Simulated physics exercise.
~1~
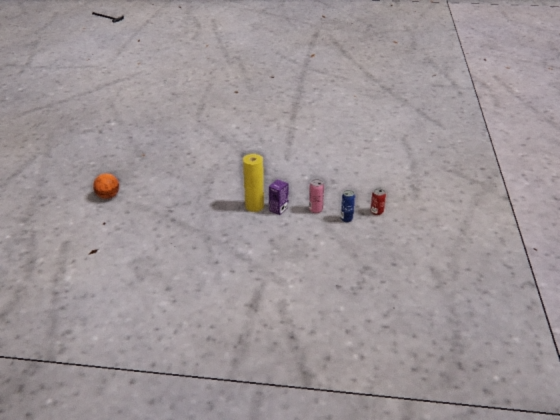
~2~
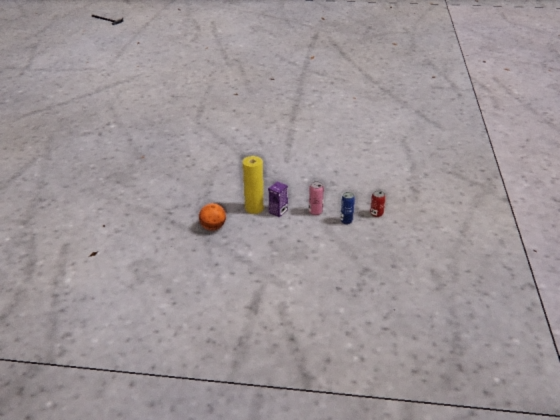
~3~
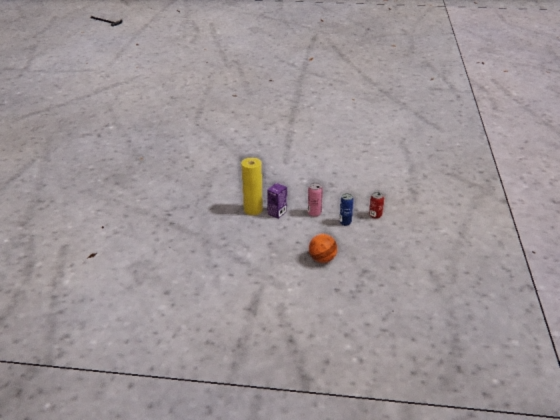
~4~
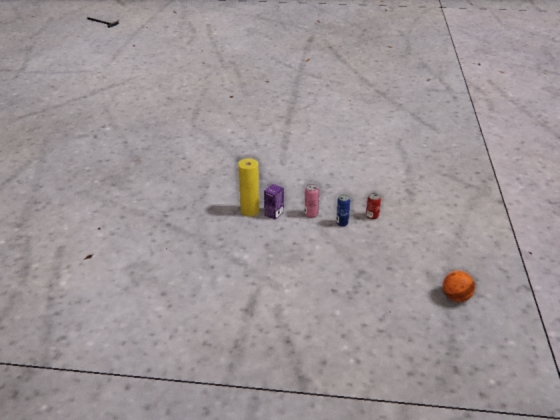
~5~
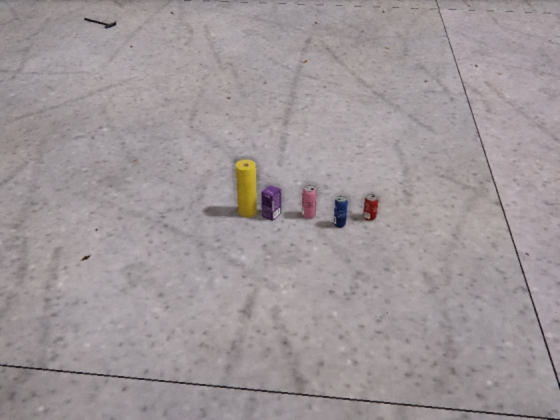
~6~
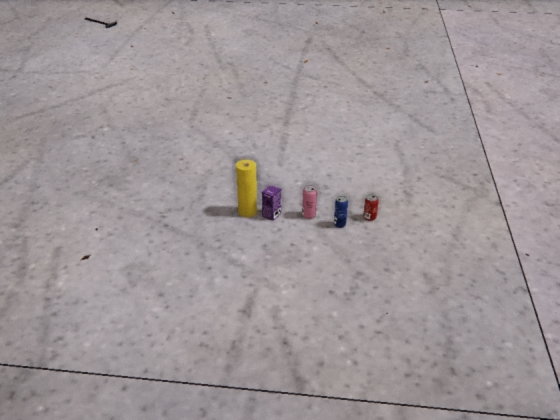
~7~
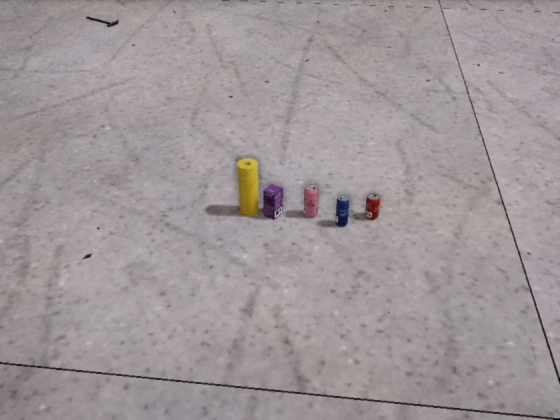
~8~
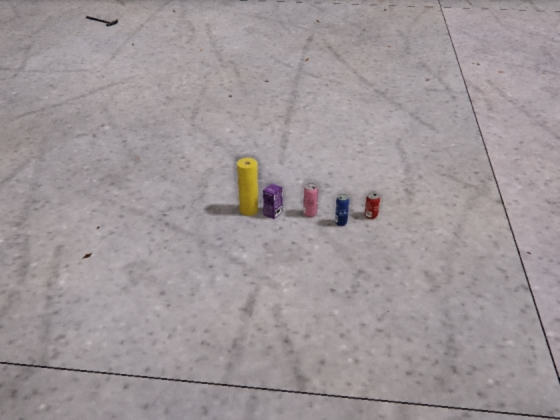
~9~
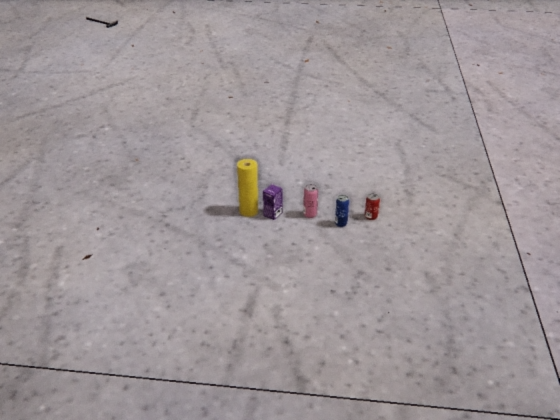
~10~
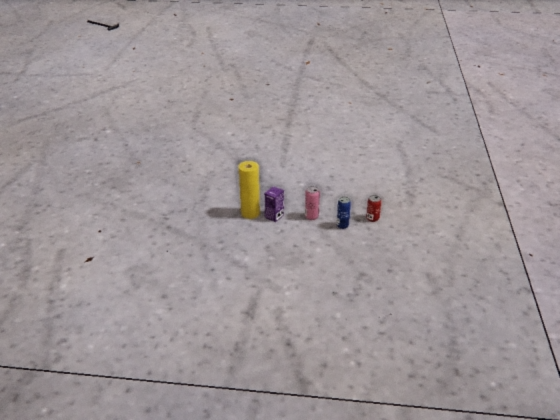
A tall yellow roll stood in a row with a purple carton and pink, blue and red cans while an orange ball rolled in from the left, passed in front of them and went out of view to the right, leaving all five standing.
